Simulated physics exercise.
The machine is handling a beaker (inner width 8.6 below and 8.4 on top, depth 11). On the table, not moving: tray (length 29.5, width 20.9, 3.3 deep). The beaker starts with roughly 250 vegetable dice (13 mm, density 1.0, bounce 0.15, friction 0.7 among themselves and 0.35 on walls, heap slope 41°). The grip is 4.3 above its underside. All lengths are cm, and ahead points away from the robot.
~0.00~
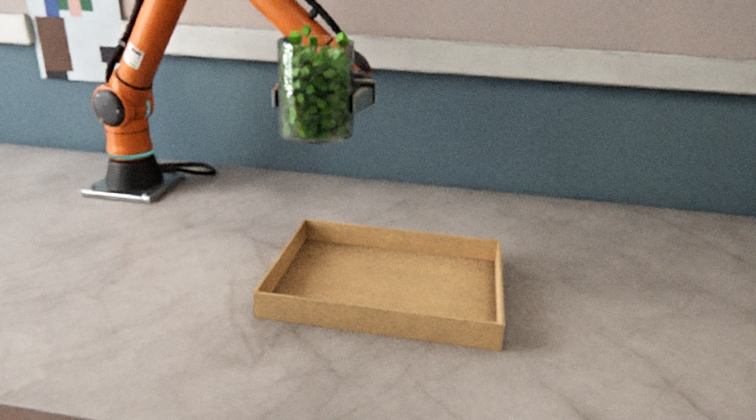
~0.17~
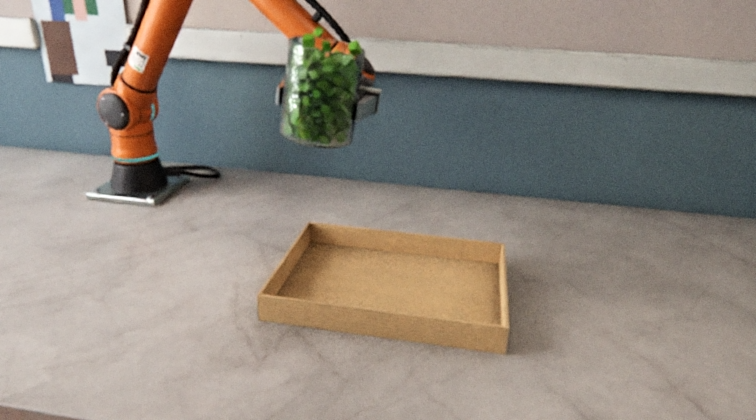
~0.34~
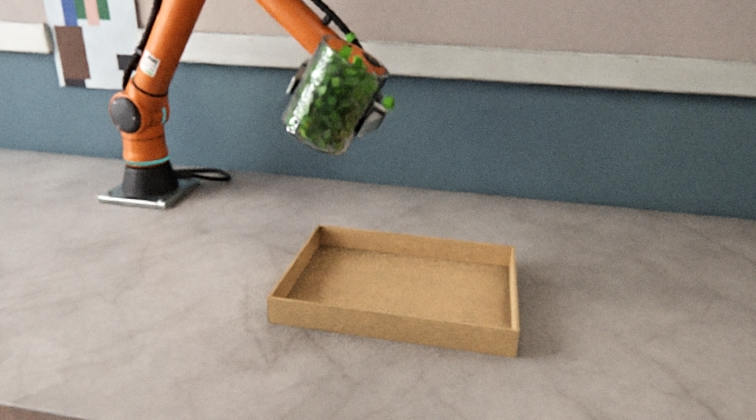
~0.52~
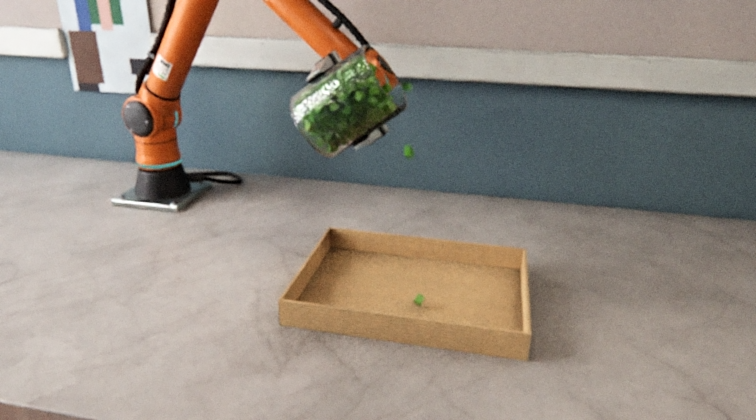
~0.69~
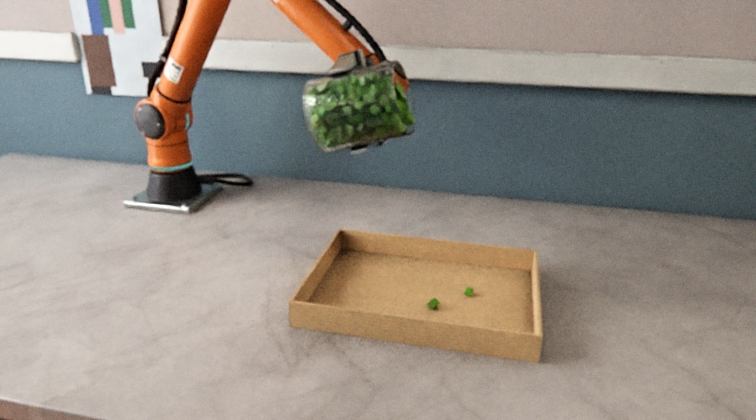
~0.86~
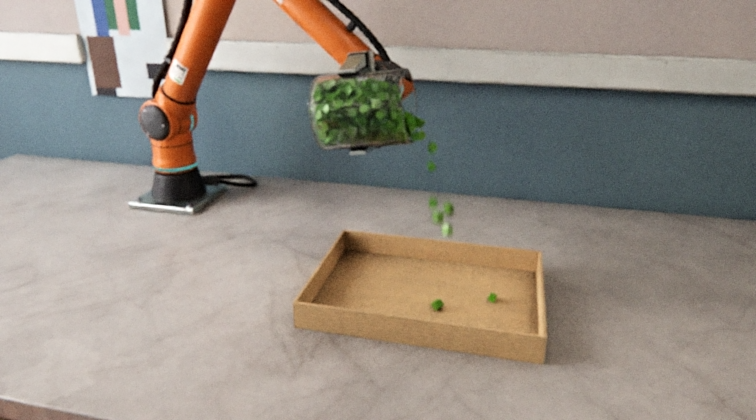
To begin with, an orange robot arm holds a clear beaker full of green vegetable dice upright above a shallow, empty brown tray on a gray table. The arm tilts the beaker steadily to the right until it lies nearly sideways, as a few pieces drop into the tray, then a small cluster falls through the air.
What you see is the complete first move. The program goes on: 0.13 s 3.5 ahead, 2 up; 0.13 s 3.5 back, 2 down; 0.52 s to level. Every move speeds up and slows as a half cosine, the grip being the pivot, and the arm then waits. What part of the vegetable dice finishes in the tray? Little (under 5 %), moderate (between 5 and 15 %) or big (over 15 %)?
Share in the tray: Big (over 15 %).
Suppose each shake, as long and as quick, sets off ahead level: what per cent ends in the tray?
Some 30 per cent.
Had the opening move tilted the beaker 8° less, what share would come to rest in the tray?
Then about 25 per cent.
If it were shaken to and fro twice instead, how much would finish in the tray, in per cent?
Then about 55 per cent.
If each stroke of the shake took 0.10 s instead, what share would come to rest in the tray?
It would be near 60 per cent.
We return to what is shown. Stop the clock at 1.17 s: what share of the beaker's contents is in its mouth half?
Roughly 55 per cent.
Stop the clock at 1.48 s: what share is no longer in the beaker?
Some 40 per cent.
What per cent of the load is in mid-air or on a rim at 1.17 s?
Roughly 28 per cent.
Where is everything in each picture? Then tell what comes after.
In the first picture, beaker middle at (316, 90), level; upper third of the load around (313, 67), from x 285 to 345, top at y 30; 247 in the beaker.
In the second picture, beaker middle at (321, 93), tilted 8° forward; upper third of the load around (320, 71), from x 290 to 355, top at y 30.
In the third picture, beaker middle at (334, 97), tilted 28° forward; upper third of the load around (336, 77), from x 295 to 390, top at y 35; 246 in the beaker, 1 in flight or on a rim.
In the fourth picture, beaker middle at (348, 103), tilted 54° forward; upper third of the load around (352, 84), from x 300 to 420, top at y 60; 245 in the beaker, 1 in the tray, 1 in flight or on a rim.
In the fifth picture, beaker middle at (360, 108), tilted 74° forward; upper third of the load around (359, 92), from x 315 to 470, top at y 80; 244 in the beaker, 3 in the tray.
In the sixth picture, beaker middle at (364, 110), tilted 82° forward; upper third of the load around (359, 96), from x 320 to 500, top at y 80; 238 in the beaker, 3 in the tray, 6 in flight or on a rim.
After 1.17 s, tilted 80° forward, highest piece 27 above the table; 164 in the beaker, 14 in the tray, 69 in flight or on a rim.
After 1.48 s, tilted 17° forward, highest piece 30 above the table; 151 in the beaker, 94 in the tray, 2 in flight or on a rim.
After 1.84 s, level, highest piece 30 above the table; 151 in the beaker, 96 in the tray.
After 2.89 s, level, highest piece 30 above the table; 151 in the beaker, 96 in the tray.
At rest, 151 in the beaker, 96 in the tray. That is 39 % in the tray.
